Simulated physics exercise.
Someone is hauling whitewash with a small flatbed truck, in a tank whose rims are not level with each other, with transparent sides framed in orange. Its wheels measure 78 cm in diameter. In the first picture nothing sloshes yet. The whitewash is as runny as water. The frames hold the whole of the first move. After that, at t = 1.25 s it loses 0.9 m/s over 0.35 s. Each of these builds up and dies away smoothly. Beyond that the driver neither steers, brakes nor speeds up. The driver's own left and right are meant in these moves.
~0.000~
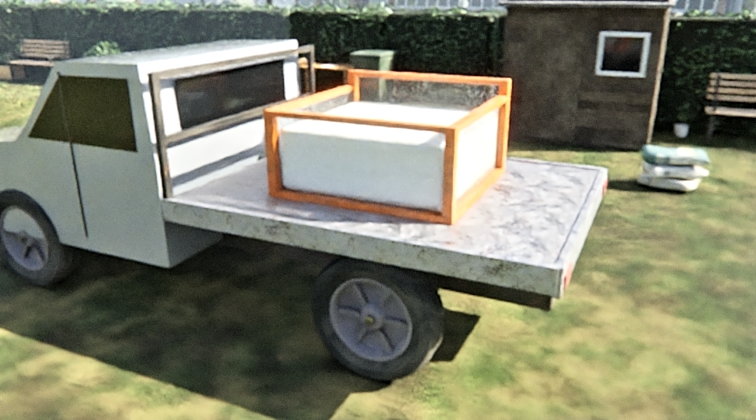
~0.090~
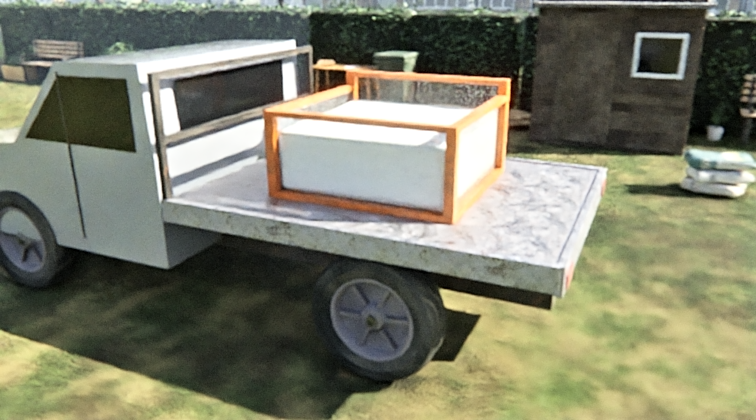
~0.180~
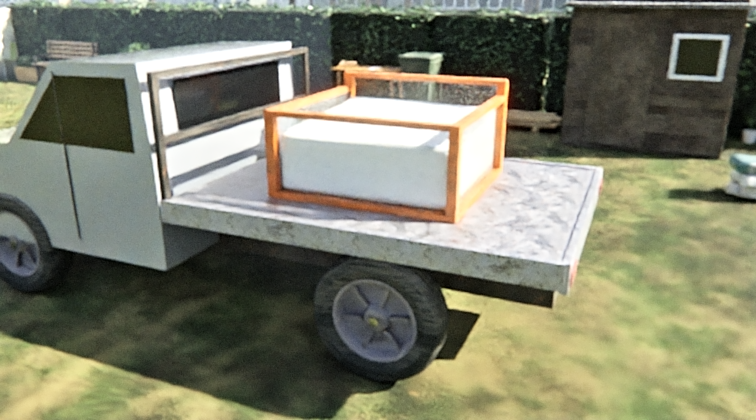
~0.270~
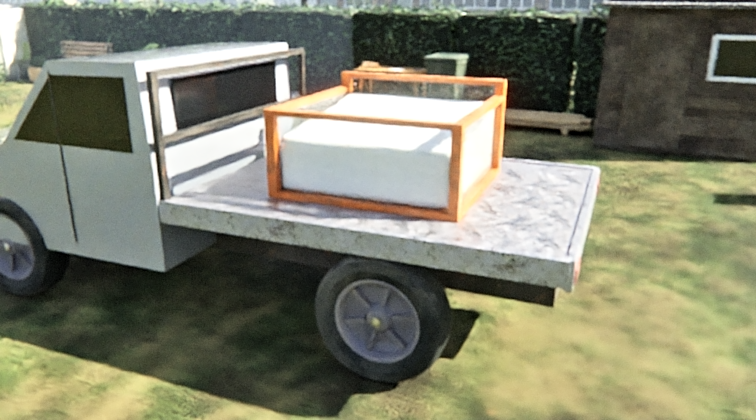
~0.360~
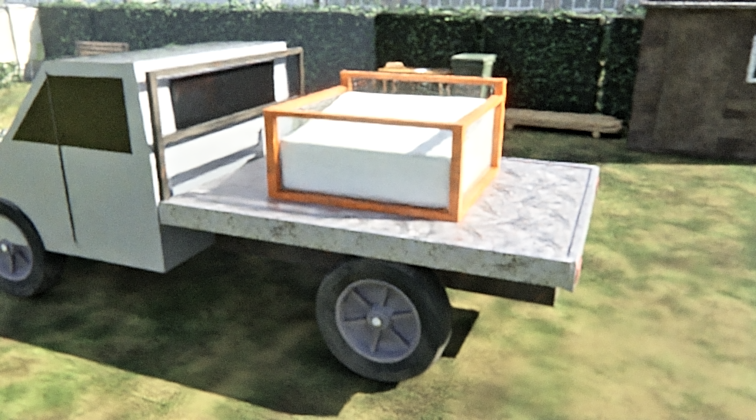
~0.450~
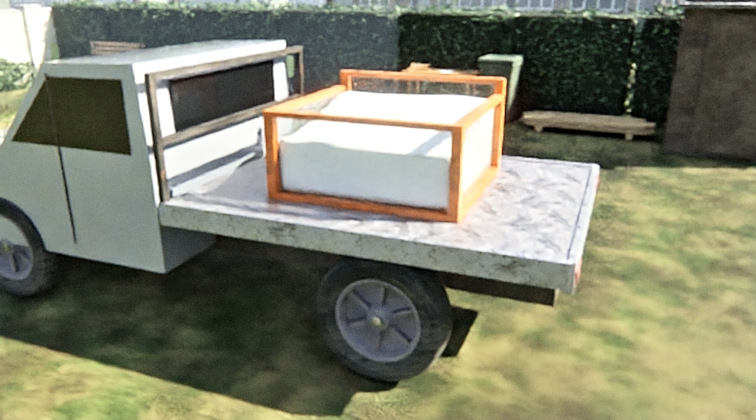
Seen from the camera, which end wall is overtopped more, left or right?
More leaves at the left one.
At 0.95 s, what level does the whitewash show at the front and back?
About 40 cm in front and 38 cm behind.
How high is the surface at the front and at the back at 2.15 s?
About 36 cm in front and 44 cm behind.
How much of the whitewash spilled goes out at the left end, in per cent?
Some 70 per cent of it.
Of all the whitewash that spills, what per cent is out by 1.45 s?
Some 0 per cent by then.
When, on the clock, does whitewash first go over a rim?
At about 2.0 s.
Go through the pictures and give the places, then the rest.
In the first picture, the surface is at (299, 126) by the front wall; at (438, 140) by the back wall; it shows no tilt against the walls; the front is on the left, levels are read along the near wall; built up higher, the far side; a wheel hub at (366, 324).
In the second picture, the surface is at (299, 128) by the front wall; at (439, 140) by the back wall; it shows no tilt against the walls.
In the third picture, the surface is at (299, 132) by the front wall; at (440, 143) by the back wall; it climbs 4° towards the far side.
In the fourth picture, the surface is at (299, 131) by the front wall; at (442, 146) by the back wall; it climbs 7° towards the far side.
In the fifth picture, the surface is at (299, 134) by the front wall; at (442, 148) by the back wall; it climbs 9° towards the far side.
In the sixth picture, the surface is at (299, 135) by the front wall; at (442, 149) by the back wall; it climbs 9° towards the far side; a wheel hub at (374, 325).
By 0.95 s the surface is 40 cm up at the front and 39 cm at the back; nothing has left.
By 1.45 s the surface is 44 cm up at the front and 32 cm at the back; nothing has left.
By 2.15 s the surface is 36 cm up at the front and 45 cm at the back; 2 per cent is out, over the left end.
By 4.59 s 5 per cent is out, mostly over the left end, some over the right end; the left end has passed 4 per cent and the right end 1.
